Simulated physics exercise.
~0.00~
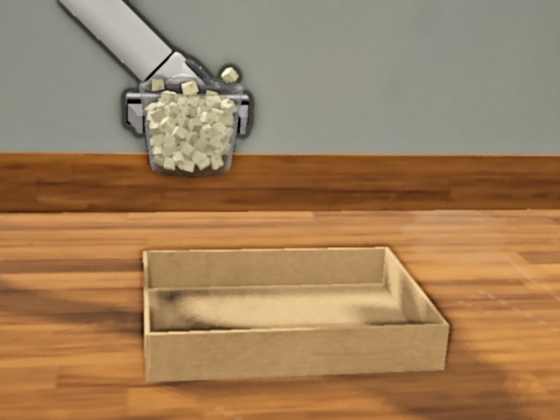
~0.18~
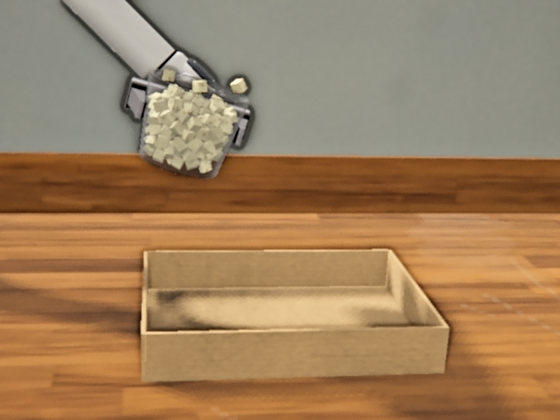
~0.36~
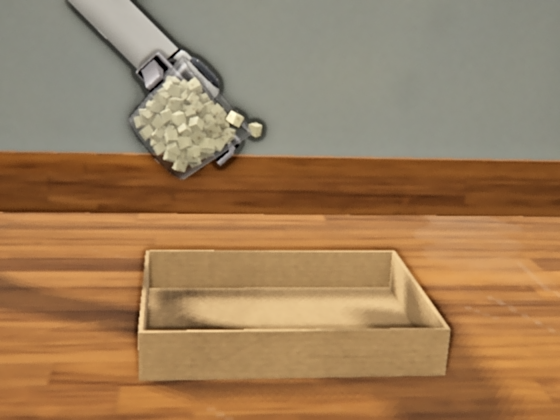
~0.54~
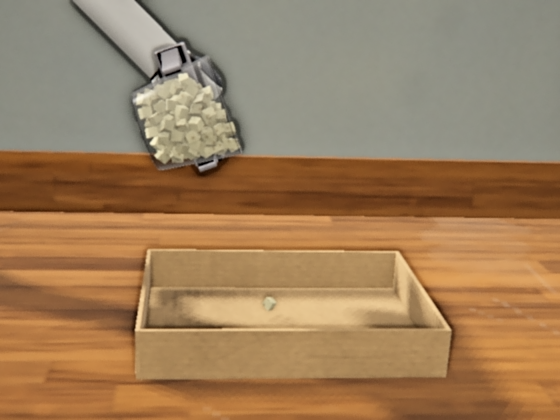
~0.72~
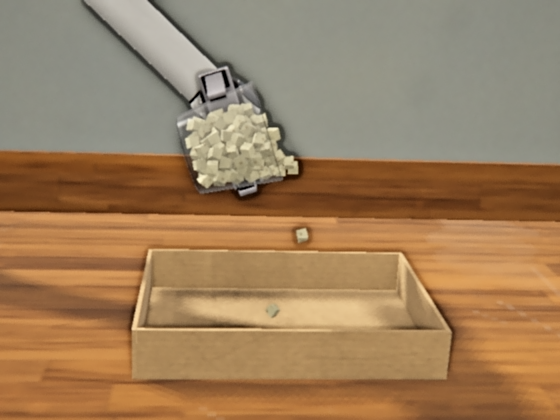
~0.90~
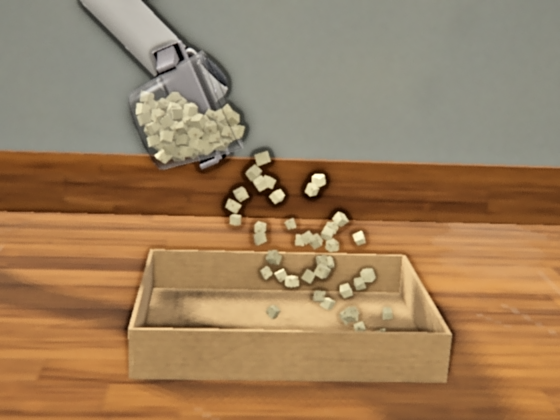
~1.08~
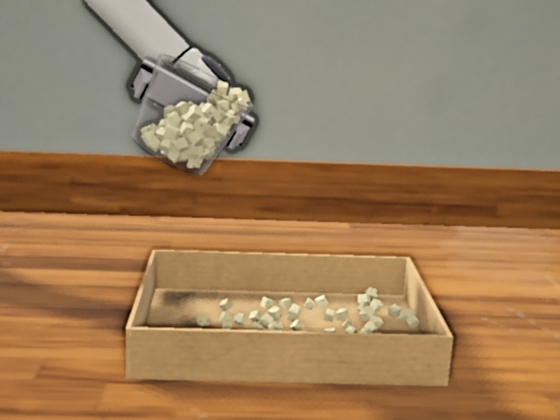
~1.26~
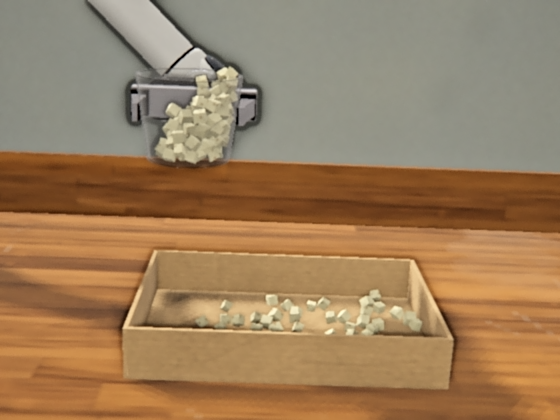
Robotic gripper tilting a clear beaker of pale cubes, spilling some into a shallow tray, then righting it still mostly full.
